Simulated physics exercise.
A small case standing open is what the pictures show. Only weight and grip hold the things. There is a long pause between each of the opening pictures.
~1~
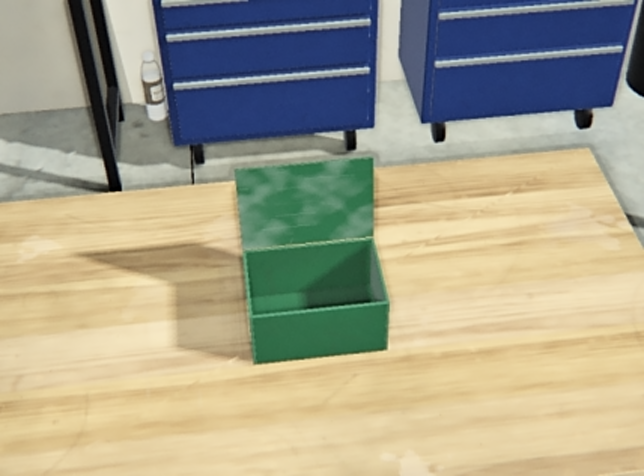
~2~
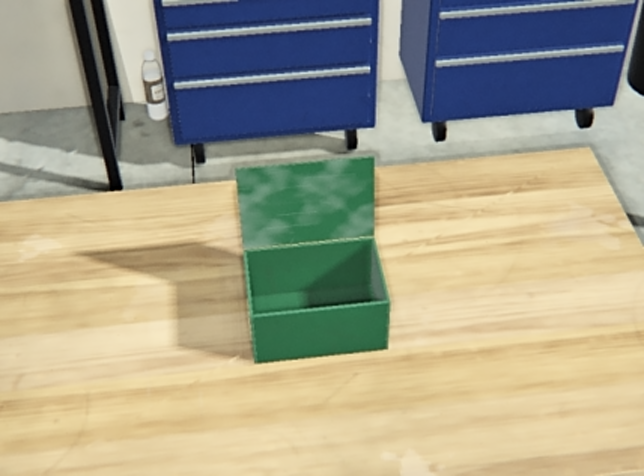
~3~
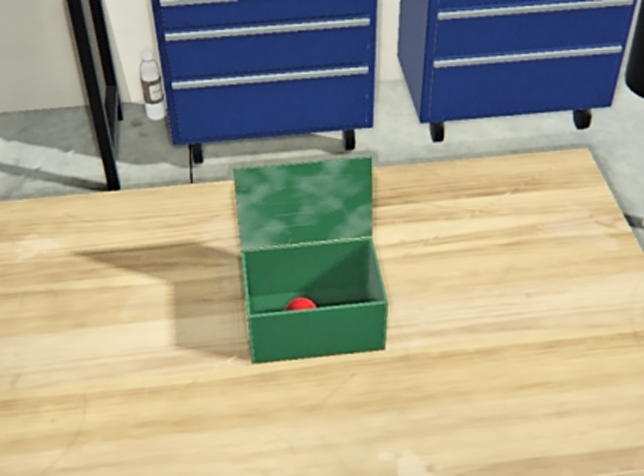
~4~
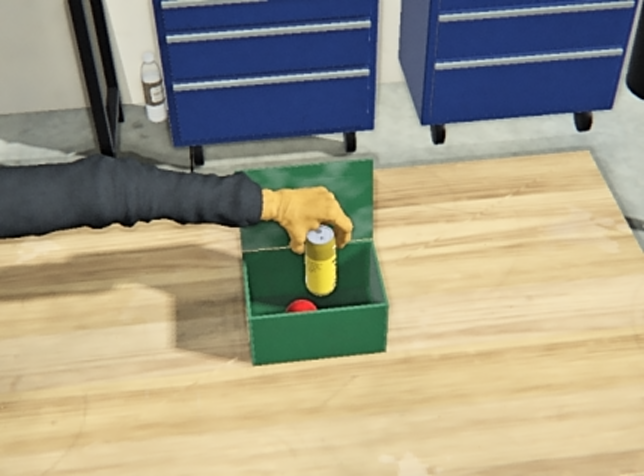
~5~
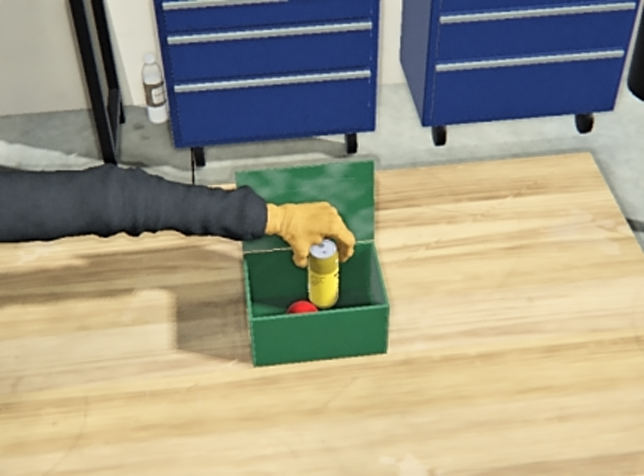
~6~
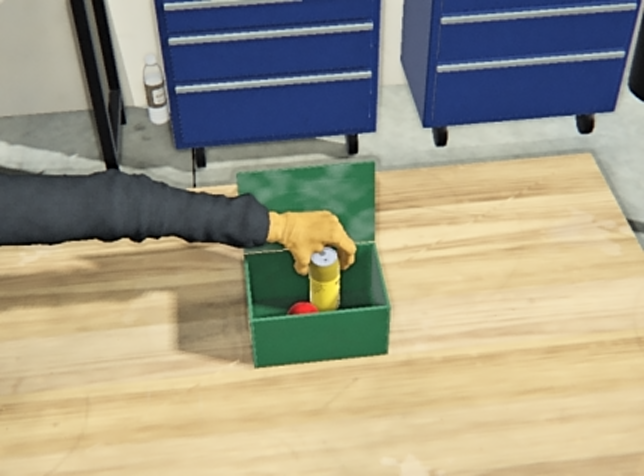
A gloved hand lowers a yellow can into an open green box holding a red object.
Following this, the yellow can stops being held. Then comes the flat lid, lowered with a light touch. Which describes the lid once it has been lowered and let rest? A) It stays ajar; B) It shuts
A, it stays ajar.
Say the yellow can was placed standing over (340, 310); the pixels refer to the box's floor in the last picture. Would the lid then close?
Result: Lid not shut.
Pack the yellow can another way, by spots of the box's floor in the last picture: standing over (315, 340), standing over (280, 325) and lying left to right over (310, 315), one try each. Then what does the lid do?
So: First shut tight, second open, third shut tight.
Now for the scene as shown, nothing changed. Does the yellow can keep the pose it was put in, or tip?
Once everything settles, it keeps its original angle.
Then, 1.00 s on from there, lid starting down.
Then, 1.30 s on from there, lid 79° above the rim.
Then, 1.50 s on from there, lid 65° above the rim.
Then, 1.70 s on from there, lid 48° above the rim.
In the end, lid 48° above the rim; both unmoved. At the end, from the last picture's camera, yellow can near (324, 283).
